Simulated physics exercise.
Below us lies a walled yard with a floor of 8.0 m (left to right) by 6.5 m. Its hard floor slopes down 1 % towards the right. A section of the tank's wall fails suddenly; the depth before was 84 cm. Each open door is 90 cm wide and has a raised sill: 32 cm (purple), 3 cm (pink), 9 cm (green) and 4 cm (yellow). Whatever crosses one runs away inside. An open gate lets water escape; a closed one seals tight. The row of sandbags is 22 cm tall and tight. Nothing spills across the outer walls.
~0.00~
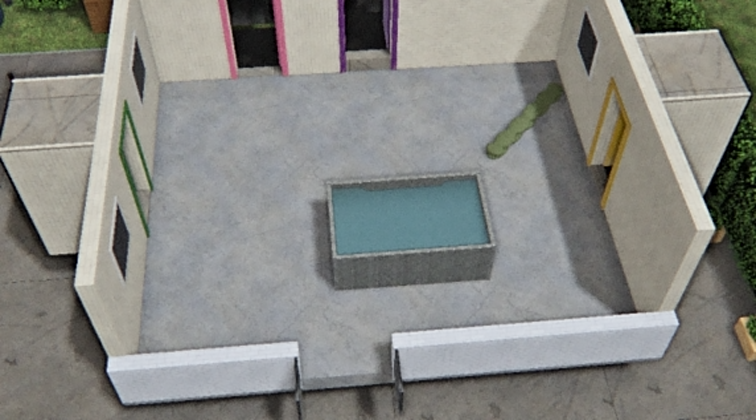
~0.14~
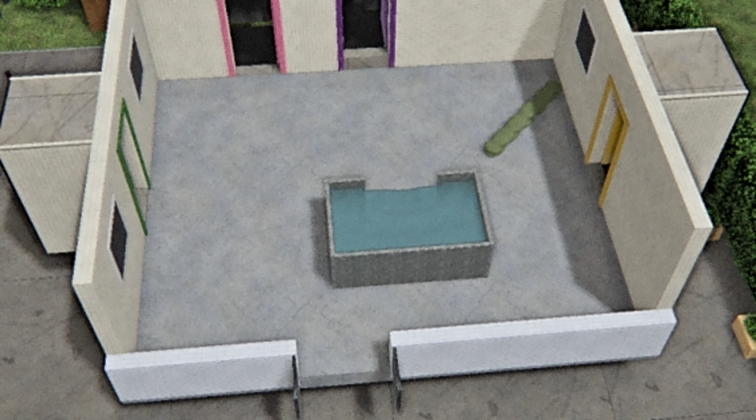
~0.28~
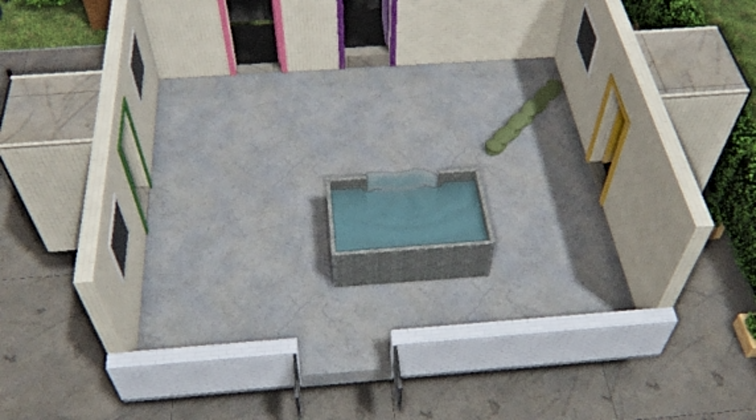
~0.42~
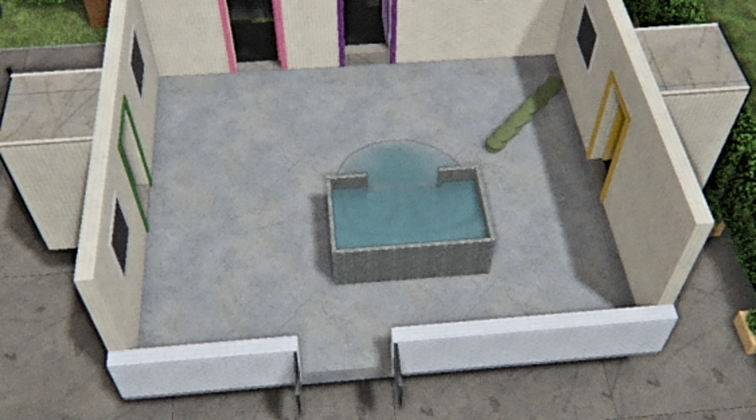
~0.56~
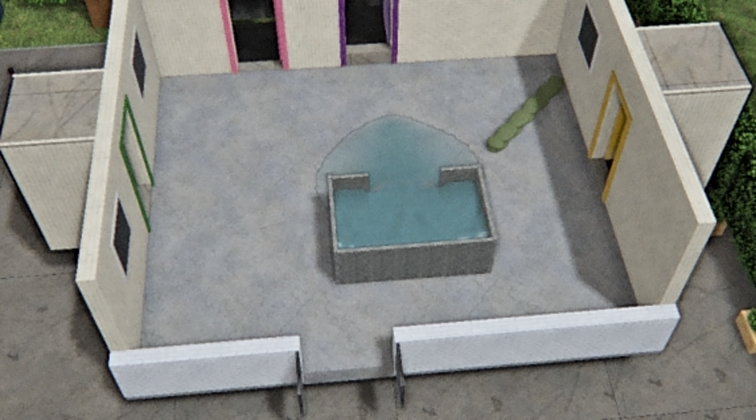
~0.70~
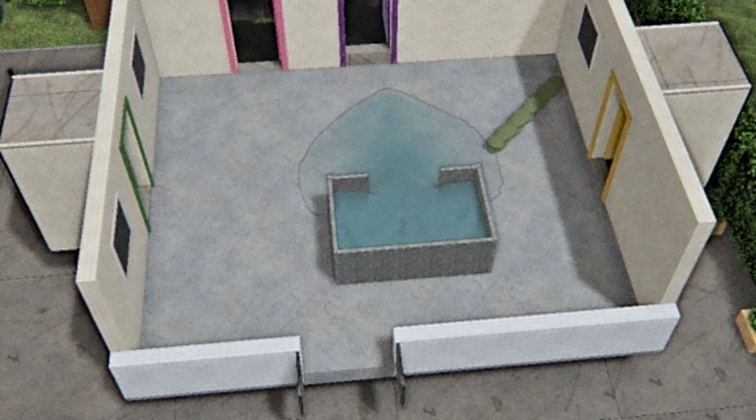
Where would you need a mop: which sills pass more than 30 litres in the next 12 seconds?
The water let in: At the purple door it stays under the limit; at the pink door it exceeds the limit; at the green door it does not reach the limit; at the yellow door it keeps below the limit.
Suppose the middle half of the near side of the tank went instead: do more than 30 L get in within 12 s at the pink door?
Then: Pink under.
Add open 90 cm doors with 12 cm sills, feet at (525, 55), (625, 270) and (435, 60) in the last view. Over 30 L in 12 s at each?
In that order: Above, below, above.
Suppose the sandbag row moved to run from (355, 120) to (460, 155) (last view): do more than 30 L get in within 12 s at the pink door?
Then: Pink over.
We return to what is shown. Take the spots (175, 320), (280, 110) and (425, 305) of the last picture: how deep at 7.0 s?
Roughly 2, 6 and 0 cm, in turn.
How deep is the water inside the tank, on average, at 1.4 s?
Some 47 cm.
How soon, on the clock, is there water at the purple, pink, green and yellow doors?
Purple 0.9 s, pink 1.6 s, green 3.8 s, yellow 2.8 s.
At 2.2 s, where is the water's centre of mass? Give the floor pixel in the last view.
Around (402, 158).
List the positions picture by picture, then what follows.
In the first frame, still water, 84 cm deep, in the tank at (409, 216).
In the second frame, water pours out on the tank's far side and has run 0.7 m, to a hidden place; typically 9 cm deep outside, 84 cm at the tank's back.
In the third frame, the front is at a hidden place, 1.0 m from the gap on the tank's far side; 1.1 m2 of floor is under water; 78 cm left at the back of the tank.
In the fourth frame, water pours out on the tank's far side and has run 1.5 m, to (399, 143); typically 10 cm deep outside, 71 cm at the tank's back.
In the fifth frame, water pours out on the tank's far side and has run 2.2 m, to (390, 118); typically 7 cm deep outside, 70 cm at the tank's back.
In the sixth frame, the front is at (386, 91), 2.9 m from the gap on the tank's far side; 7.0 m2 of floor is under water; 69 cm left at the back of the tank.
After 1.4 s water covers 30 % of the floor and is deepest (38 cm) near (379, 64); purple door 36 cm at the sill, 1 L in, pink door not reached, green door not reached, yellow door not reached.
After 2.2 s water covers 35 % of the floor and is deepest (52 cm) near (555, 53); purple door 30 cm at the sill, 6 L in, pink door 15 cm at the sill, 21 L in, green door not reached, yellow door not reached.
After 3.5 s water covers 45 % of the floor and is deepest (37 cm) near (546, 54); purple door 19 cm at the sill, 7 L in, pink door 9 cm at the sill, 68 L in, green door not reached, yellow door 6 cm at the sill, 0 L in.
After 7.0 s water covers 80 % of the floor and is deepest (16 cm) near (449, 193); purple door 12 cm at the sill, 7 L in, pink door 6 cm at the sill, 106 L in, green door 4 cm at the sill, 0 L in, yellow door 1 cm at the sill, 2 L in.
After 12.0 s water covers 95 % of the floor and is deepest (10 cm) near (139, 373); purple door 4 cm at the sill, 7 L in, pink door 6 cm at the sill, 176 L in, green door 4 cm at the sill, 0 L in, yellow door 4 cm at the sill, 8 L in.
